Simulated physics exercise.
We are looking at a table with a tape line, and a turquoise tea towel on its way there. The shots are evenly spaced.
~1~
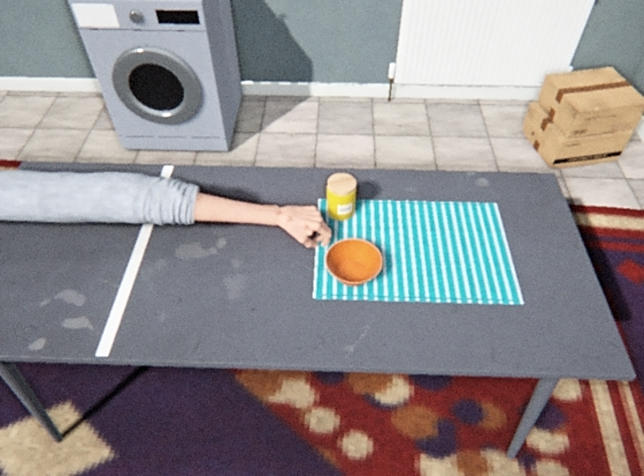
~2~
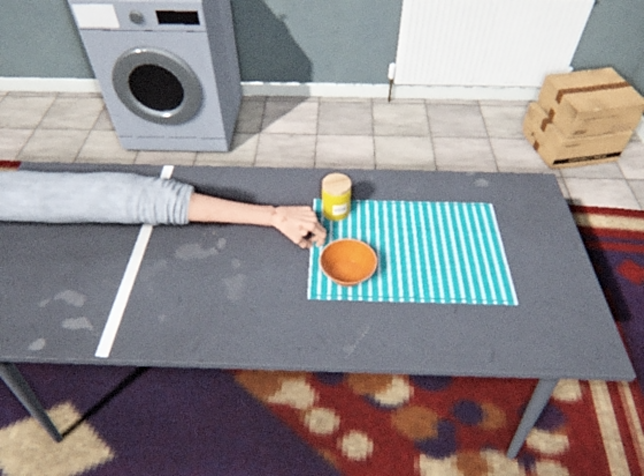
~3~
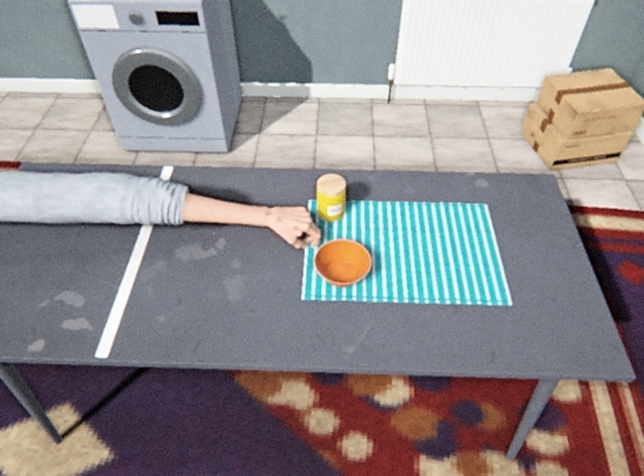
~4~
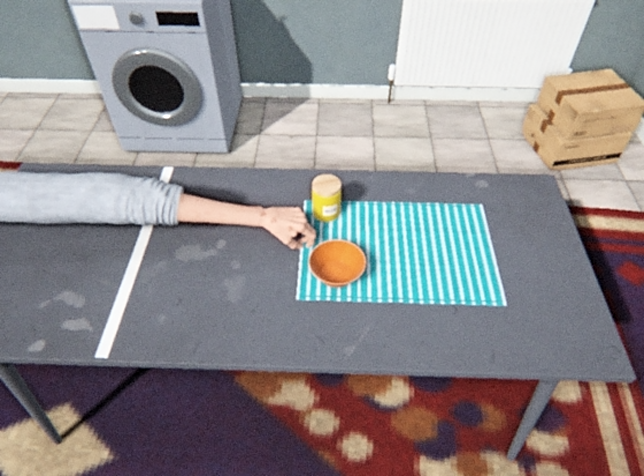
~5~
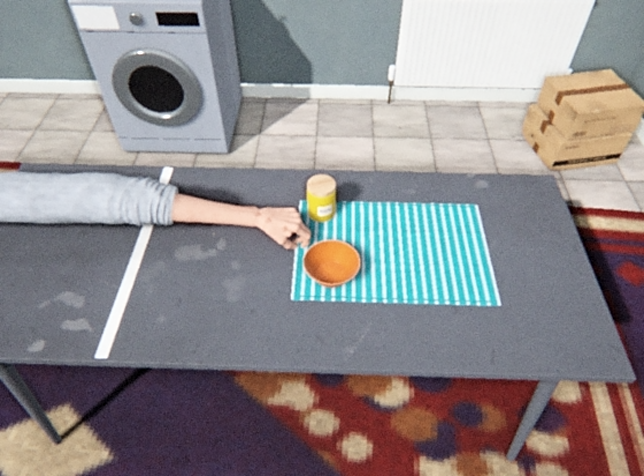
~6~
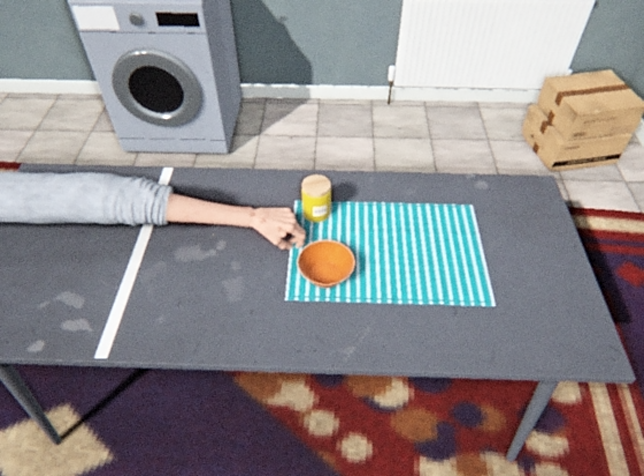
In this clip, a hand at the edge of a turquoise striped tea towel draws it slowly a short way left across a grey table toward a white tape line, with the orange bowl and yellow jar moving along with it.
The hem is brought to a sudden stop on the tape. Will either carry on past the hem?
The orange bowl stays on the cloth. The yellow jar remains aboard.
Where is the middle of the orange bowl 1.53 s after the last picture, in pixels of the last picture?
Around (168, 264).
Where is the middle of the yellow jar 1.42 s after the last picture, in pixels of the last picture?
By then it is at (179, 195).
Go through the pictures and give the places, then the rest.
In the first frame, tea towel end (314, 298); orange bowl (354, 260); yellow jar (342, 182); tape (108, 337).
In the second frame, tea towel end (308, 299), far hem (517, 304); yellow jar (337, 183).
In the third frame, tea towel end (302, 299); orange bowl (342, 261).
In the fourth frame, tea towel end (297, 299), far hem (506, 305); yellow jar (327, 184).
In the fifth frame, tea towel end (291, 300); orange bowl (331, 261).
In the sixth frame, tea towel end (286, 300), far hem (495, 306); orange bowl (326, 262); yellow jar (316, 184); tape (107, 339).
Then, 1.42 s on from there, hem short of the tape; orange bowl on the cloth near (175, 264); yellow jar on the cloth near (179, 195).
Then, 1.53 s on from there, hem at the tape; orange bowl on the cloth near (167, 264); yellow jar on the cloth near (172, 195).
In the end, hem at the tape; orange bowl on the cloth near (167, 264); yellow jar on the cloth near (172, 195). The orange bowl remains aboard and the yellow jar keeps its seat.
